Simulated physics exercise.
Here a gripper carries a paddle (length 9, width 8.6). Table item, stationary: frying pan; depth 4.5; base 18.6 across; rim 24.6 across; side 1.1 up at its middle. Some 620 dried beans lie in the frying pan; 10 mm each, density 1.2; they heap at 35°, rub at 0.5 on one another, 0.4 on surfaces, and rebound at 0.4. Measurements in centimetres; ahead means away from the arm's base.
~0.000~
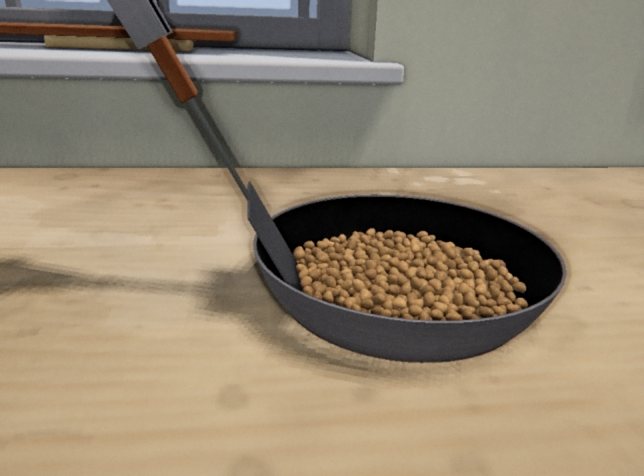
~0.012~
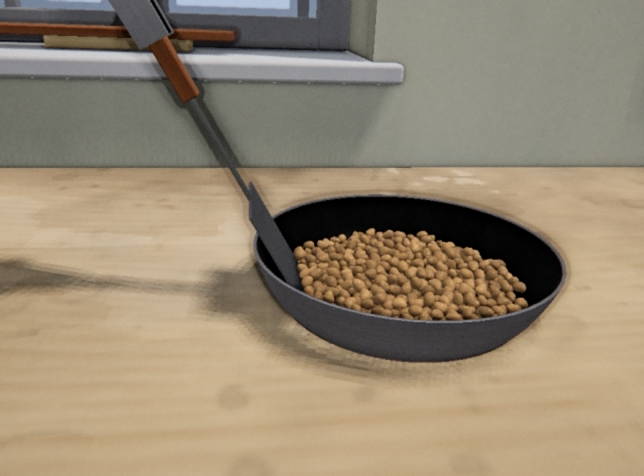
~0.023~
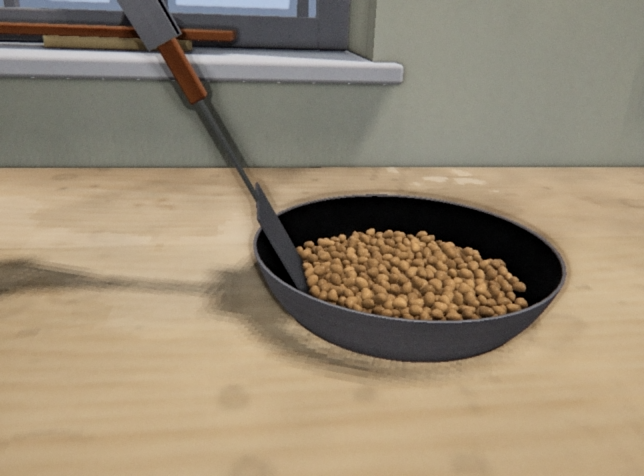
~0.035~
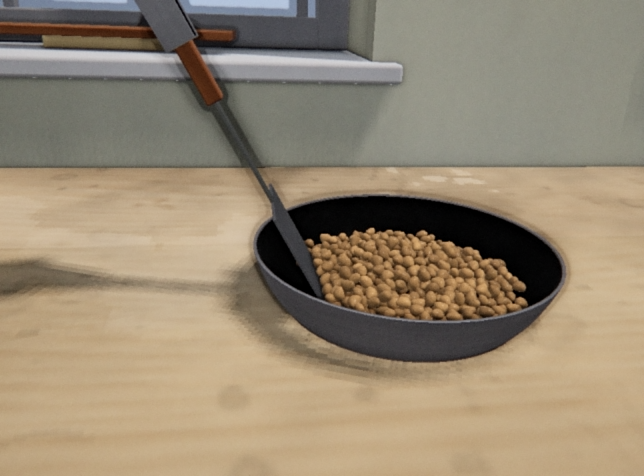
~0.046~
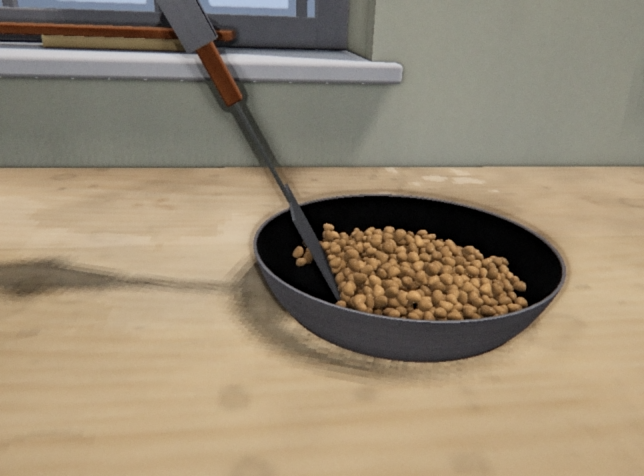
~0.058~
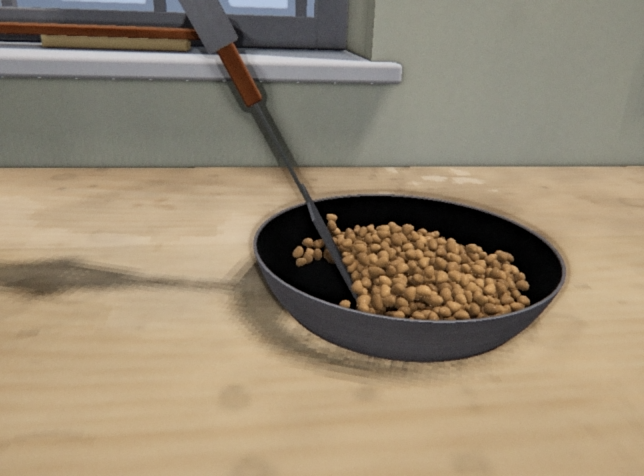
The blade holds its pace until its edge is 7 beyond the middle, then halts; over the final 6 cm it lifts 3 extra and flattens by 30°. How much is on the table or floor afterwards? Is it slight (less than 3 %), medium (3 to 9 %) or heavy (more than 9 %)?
Heavy.
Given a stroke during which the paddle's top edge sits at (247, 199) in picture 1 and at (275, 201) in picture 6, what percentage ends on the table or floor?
My guess would be close to 0 per cent.
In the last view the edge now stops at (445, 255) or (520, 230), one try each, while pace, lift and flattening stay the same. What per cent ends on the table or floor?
Estimates, in order: 5 % and 35 %.
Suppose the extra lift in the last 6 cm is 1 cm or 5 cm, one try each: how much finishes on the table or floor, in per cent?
5 and 15 per cent.
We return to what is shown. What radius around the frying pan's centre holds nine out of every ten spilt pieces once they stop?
Distance: Approx. 35 cm.
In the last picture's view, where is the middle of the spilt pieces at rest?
Close to (622, 273) in pixels.
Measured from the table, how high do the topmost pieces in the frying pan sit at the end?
About 6.0 centimetres.
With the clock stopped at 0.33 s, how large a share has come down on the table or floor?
Roughly 10 percent of it.
After 0.09 s, sloping 62°, highest piece 6 above the table; 620 in the frying pan.
After 0.12 s, sloping 52°, highest piece 8 above the table; 620 in the frying pan.
After 0.33 s, sloping 32°, highest piece 6 above the table; 539 in the frying pan, 71 on the table or floor, 10 on the blade or in flight.
After 1.38 s, sloping 32°, highest piece 6 above the table; 538 in the frying pan, 82 on the table or floor.
In the end, 538 in the frying pan, 82 on the table or floor. That is 13 % on the table or floor.
